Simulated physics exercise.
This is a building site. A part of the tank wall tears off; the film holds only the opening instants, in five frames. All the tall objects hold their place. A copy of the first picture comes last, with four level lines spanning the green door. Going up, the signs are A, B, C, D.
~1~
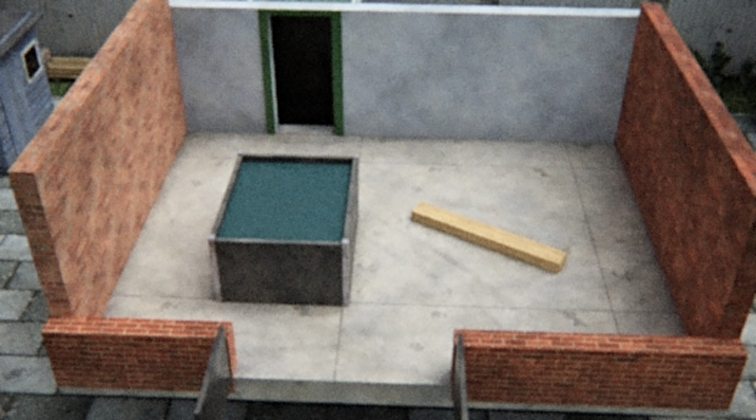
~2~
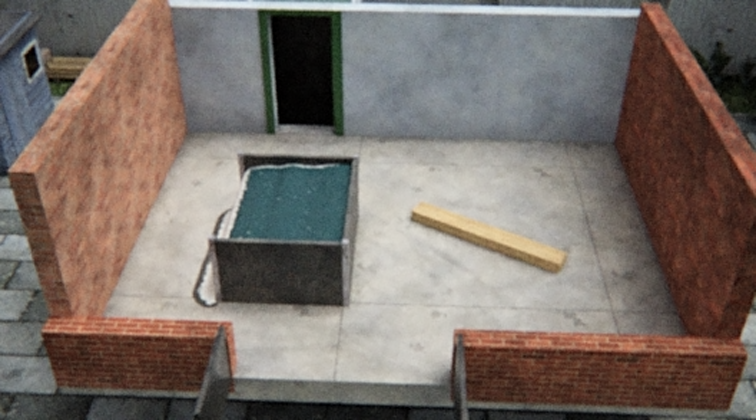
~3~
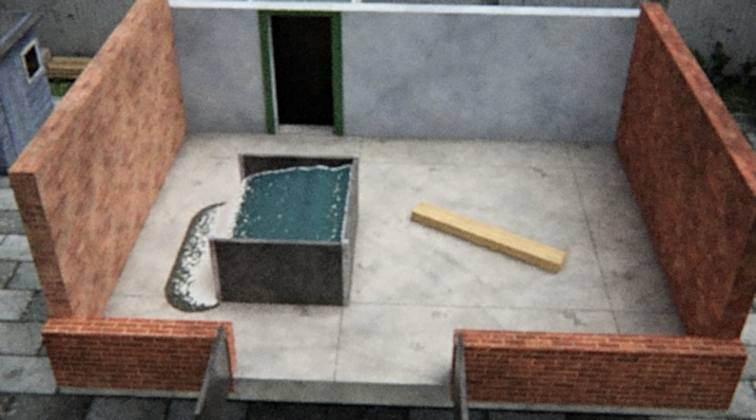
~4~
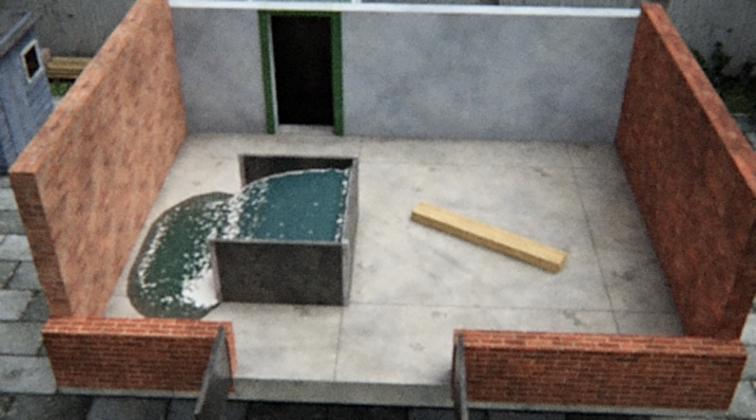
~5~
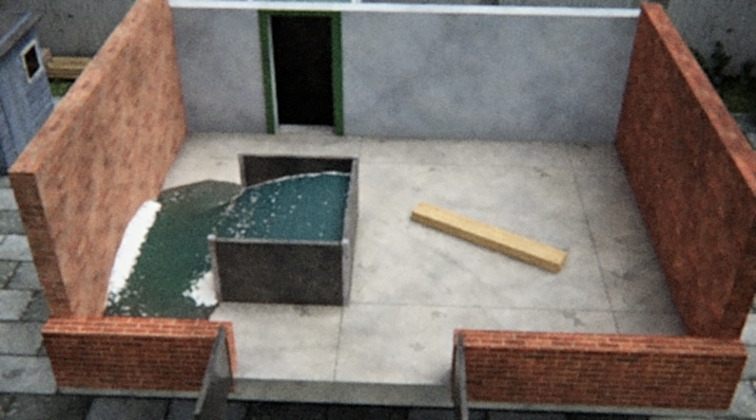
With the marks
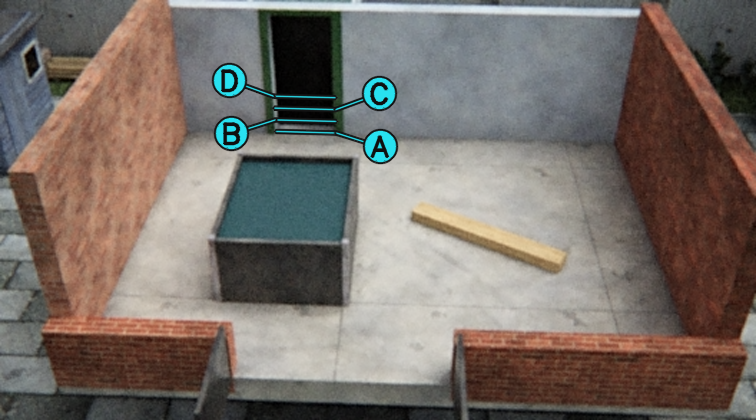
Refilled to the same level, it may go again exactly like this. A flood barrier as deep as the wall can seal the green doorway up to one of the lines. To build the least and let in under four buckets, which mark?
The answer is height B.
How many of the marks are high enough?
Three of the four.
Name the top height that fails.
Height A.
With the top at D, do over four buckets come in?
No, that is safe.
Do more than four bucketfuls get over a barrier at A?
Yes, that goes wrong.
In cyan, A at (306, 132); B at (305, 120); C at (305, 108); D at (304, 96); from the bottom up A, B, C, D.
With A, about 7 bucketfuls get in.
With B, nothing gets over.
With C, nothing gets over.
With D, nothing gets over.
